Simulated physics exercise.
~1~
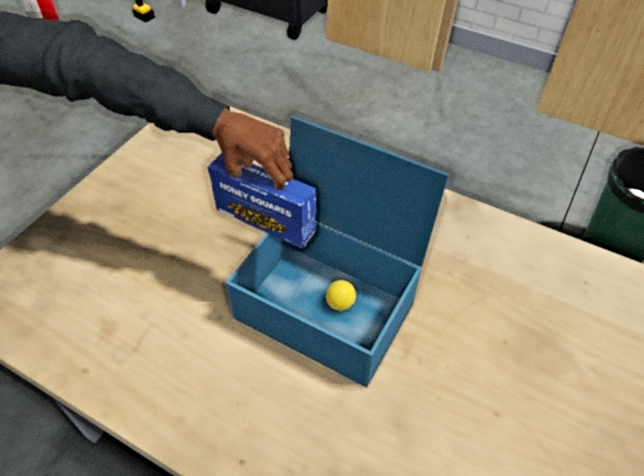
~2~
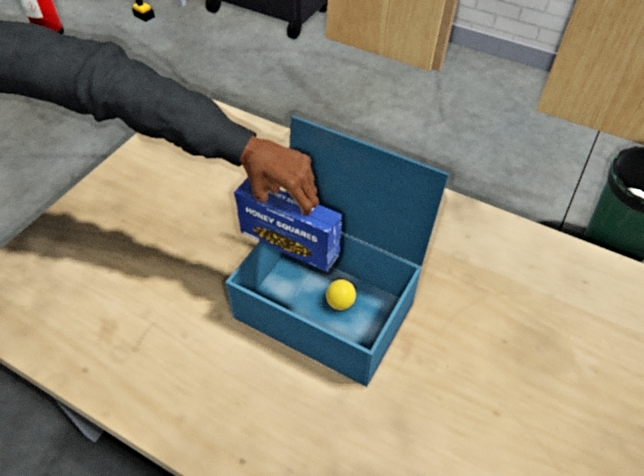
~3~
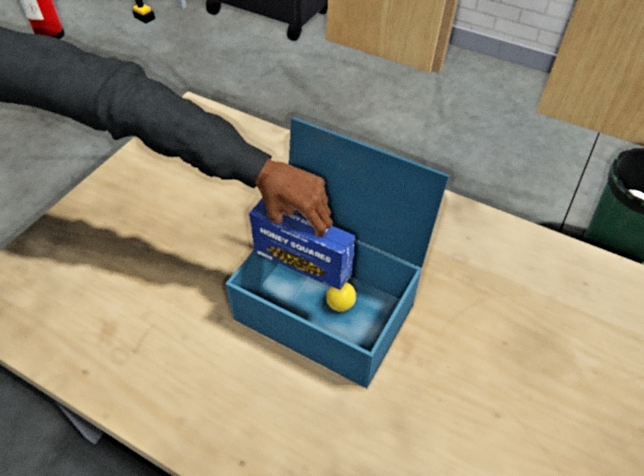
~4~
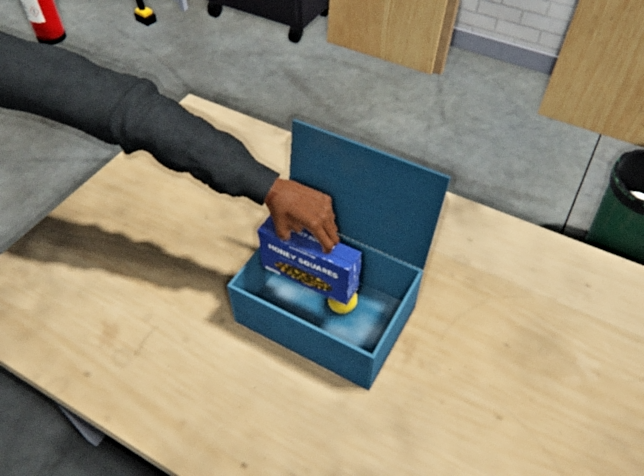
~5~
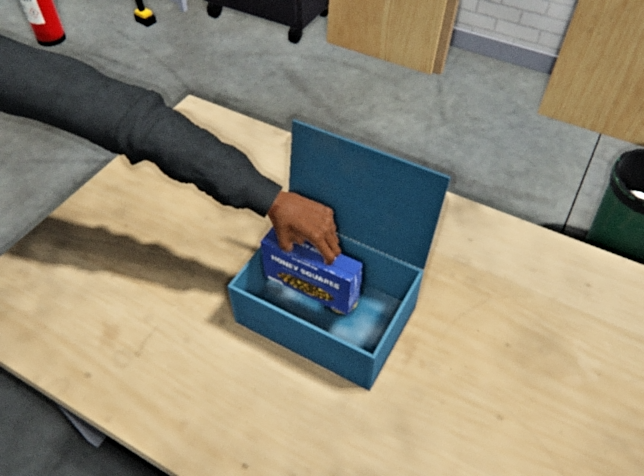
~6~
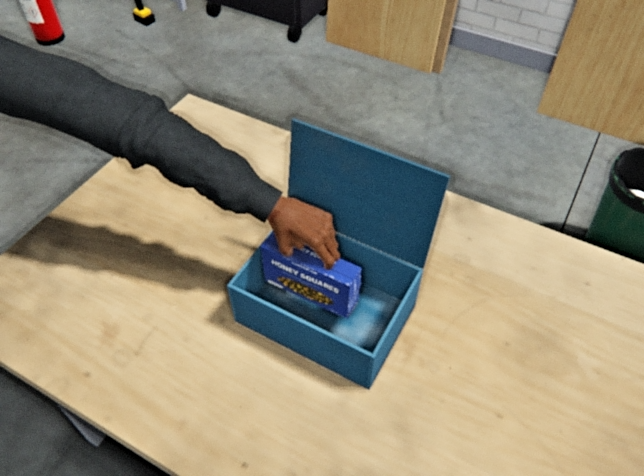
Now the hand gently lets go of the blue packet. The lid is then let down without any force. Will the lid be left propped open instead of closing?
Most likely the lid will meet the rim.
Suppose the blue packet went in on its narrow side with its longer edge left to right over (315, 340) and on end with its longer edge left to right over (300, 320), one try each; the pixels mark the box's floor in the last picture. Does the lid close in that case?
Lid: First try closed, second try open.
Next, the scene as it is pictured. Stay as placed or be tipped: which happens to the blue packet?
Result: The blue packet remains as it was set.
Then, 1.00 s after the last picture, lid starting down; blue packet slid a little near (317, 299); yellow lemon rolled about its own width.
Then, 1.80 s after the last picture, lid 43° above the rim; blue packet slid a little near (317, 300); yellow lemon rolled about its own width.
At rest, lid shut; moved from the start, yellow lemon and blue packet. Seen from the same camera at the end, blue packet near (317, 300).
